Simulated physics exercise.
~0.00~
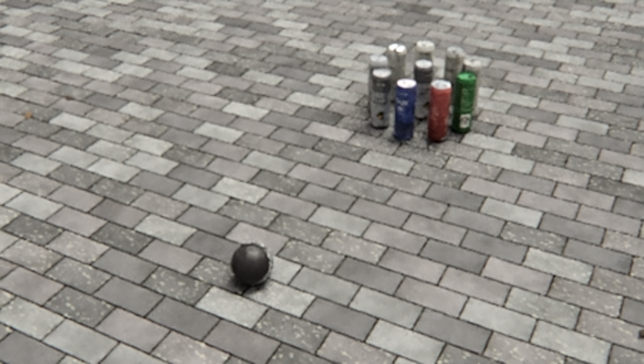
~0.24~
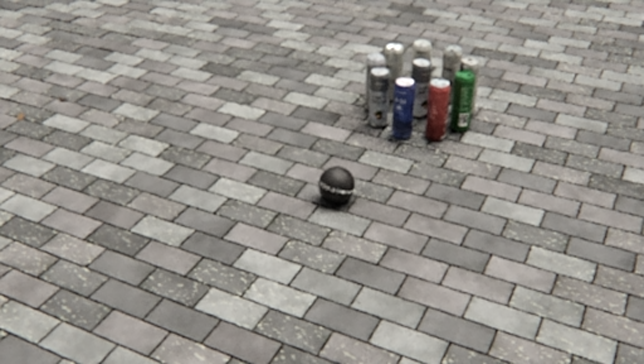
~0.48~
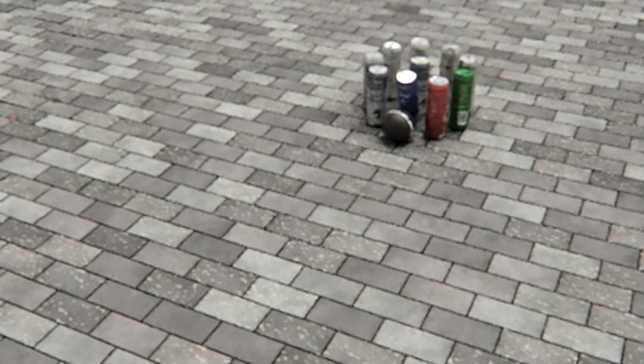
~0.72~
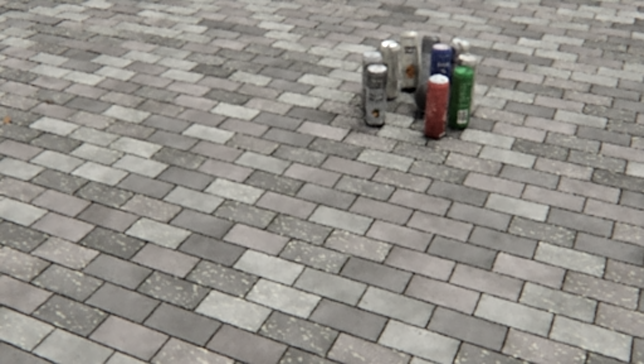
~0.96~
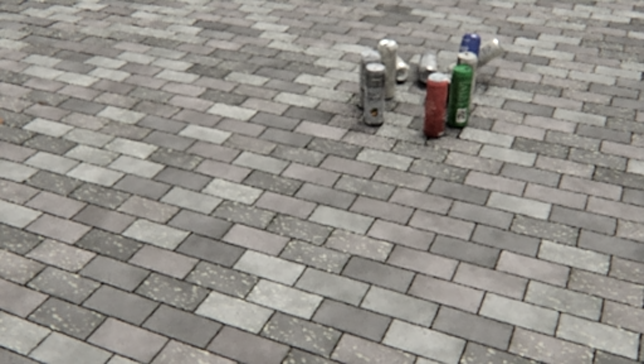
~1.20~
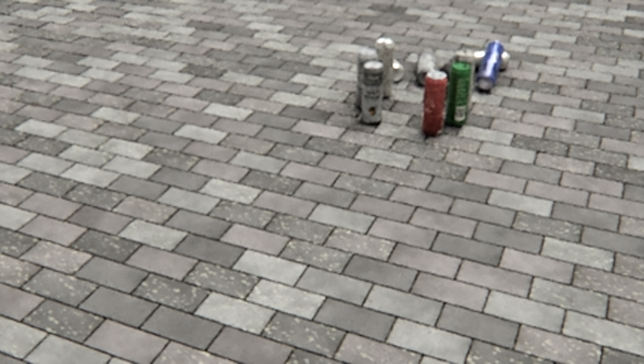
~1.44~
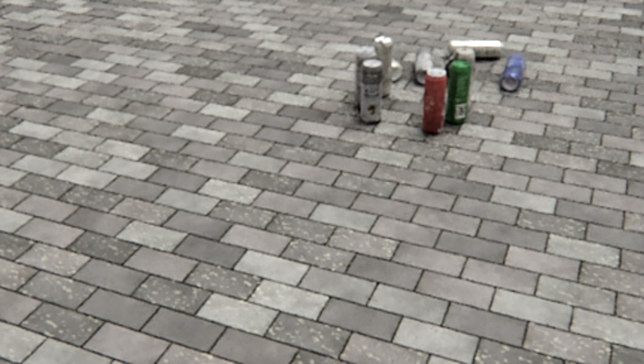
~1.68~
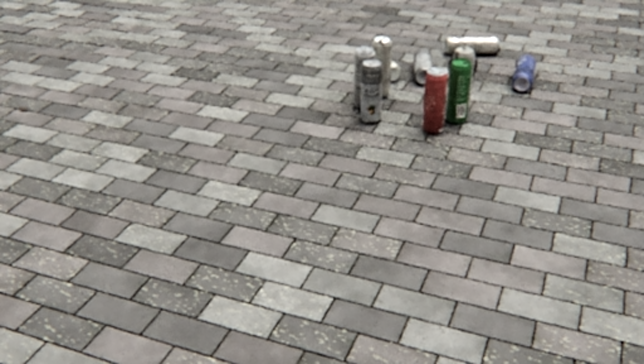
A dark ball rolls across grey block paving, seen from above at an angle, towards a tight cluster of upright tubes at the upper right. Most are silvery or pale, with a blue, a red and a green one towards the viewer's side. The ball travels up and to the right and strikes the group by the blue tube. The blue tube is knocked back and to the right, then topples, and some pale ones fall behind. The ball passes out of clear sight among them. At the end the blue tube lies flat at the right, while red and green still stand.
